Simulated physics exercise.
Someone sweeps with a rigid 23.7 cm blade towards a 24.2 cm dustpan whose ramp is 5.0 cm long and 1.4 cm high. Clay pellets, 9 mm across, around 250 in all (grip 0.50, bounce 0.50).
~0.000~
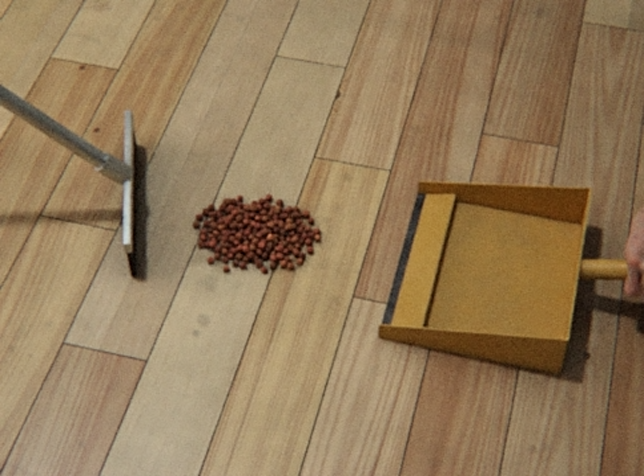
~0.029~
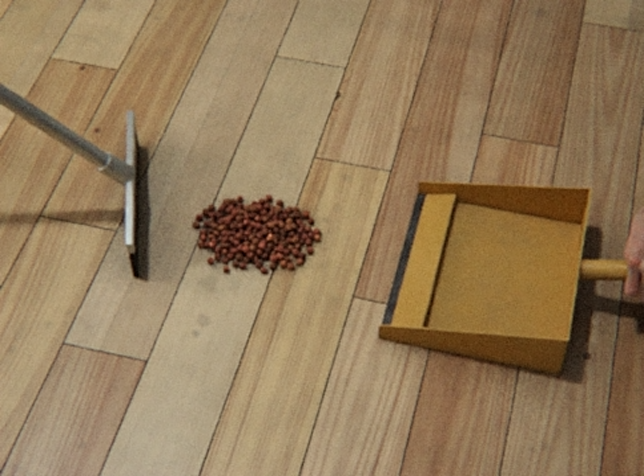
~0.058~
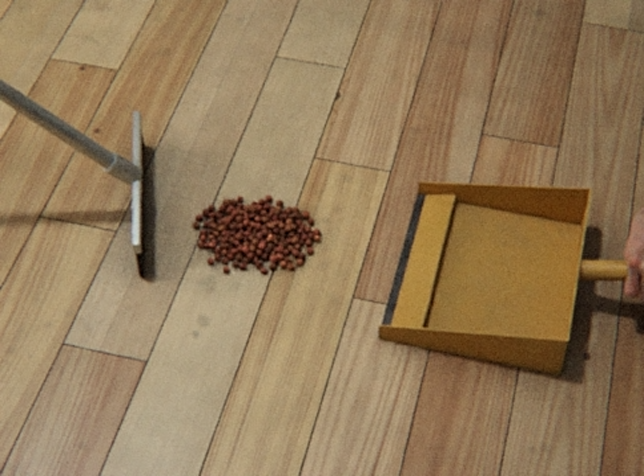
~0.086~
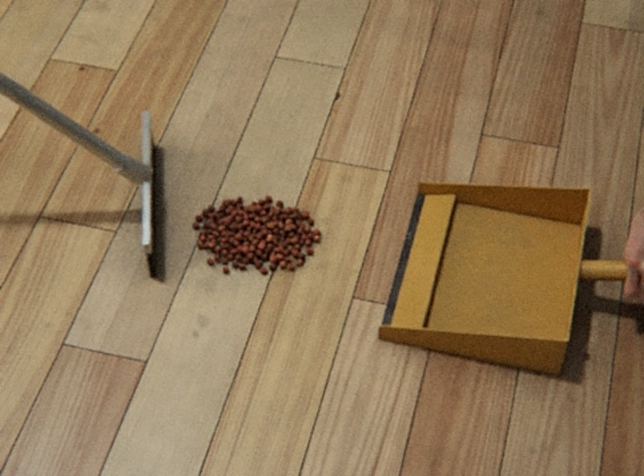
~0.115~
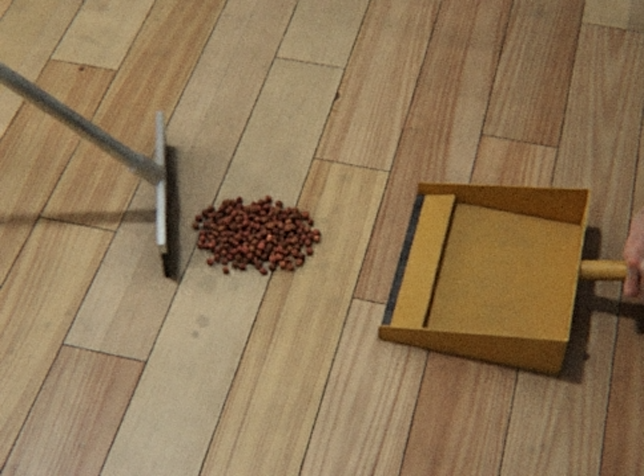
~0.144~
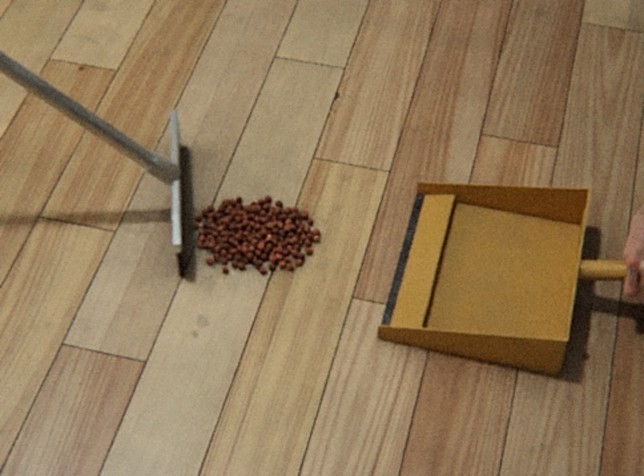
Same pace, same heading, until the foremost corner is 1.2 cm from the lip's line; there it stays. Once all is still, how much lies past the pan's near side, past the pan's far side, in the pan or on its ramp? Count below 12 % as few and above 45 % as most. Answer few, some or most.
Near side few, far side some, pan some.
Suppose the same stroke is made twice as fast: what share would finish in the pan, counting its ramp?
It would be near 50 per cent.
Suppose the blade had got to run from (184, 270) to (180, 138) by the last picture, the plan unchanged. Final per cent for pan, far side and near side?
Pan 20, far 10, near 0.
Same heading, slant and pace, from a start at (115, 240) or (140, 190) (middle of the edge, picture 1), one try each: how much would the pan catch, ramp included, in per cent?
Some 20 and 25 per cent.
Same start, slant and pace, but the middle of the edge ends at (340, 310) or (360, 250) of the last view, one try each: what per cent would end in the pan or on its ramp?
About 10 and 20 per cent.
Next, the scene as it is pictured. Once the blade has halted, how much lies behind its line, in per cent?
Some 10 per cent.
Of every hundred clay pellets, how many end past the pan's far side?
Some 15 per cent.
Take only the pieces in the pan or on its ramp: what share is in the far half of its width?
Some 90 per cent.
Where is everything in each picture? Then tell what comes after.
Blade from (128, 248) to (129, 119), moved 0.0 cm, 0 of the pieces shifted so far; middle of the pieces at (256, 231); pan at (500, 281), in the first picture.
Blade from (130, 248) to (132, 119), moved 0.3 cm, 0 of the pieces shifted so far; middle of the pieces at (256, 231), in the second picture.
Blade from (137, 248) to (138, 119), moved 1.1 cm, 0 of the pieces shifted so far; middle of the pieces at (256, 232), in the third picture.
Blade from (148, 248) to (147, 119), moved 2.5 cm, 0 of the pieces shifted so far; middle of the pieces at (255, 232), in the fourth picture.
Blade from (163, 248) to (161, 119), moved 4.3 cm, 0 of the pieces shifted so far; middle of the pieces at (255, 232), in the fifth picture.
Blade from (178, 248) to (175, 119), moved 6.3 cm, 0 of the pieces shifted so far; middle of the pieces at (255, 232); pan at (499, 282). The blade's pace is about 0.67 m/s, heading 15 degrees away from the viewer's side, in the sixth picture.
After 0.34 s, middle of the blade 18 cm from the lip; 0 % over the lip, far side 0 %, near side 0 %.
After 0.47 s, middle of the blade 9 cm from the lip; 0 % over the lip, far side 10 %, near side 0 %.
After 0.73 s, middle of the blade 5 cm from the lip; 30 % over the lip, far side 15 %, near side 0 %.
At rest (1.1 s), near side 0 %, far side 15 %, pan 30 %, in front of the lip or behind the blade 50 %.
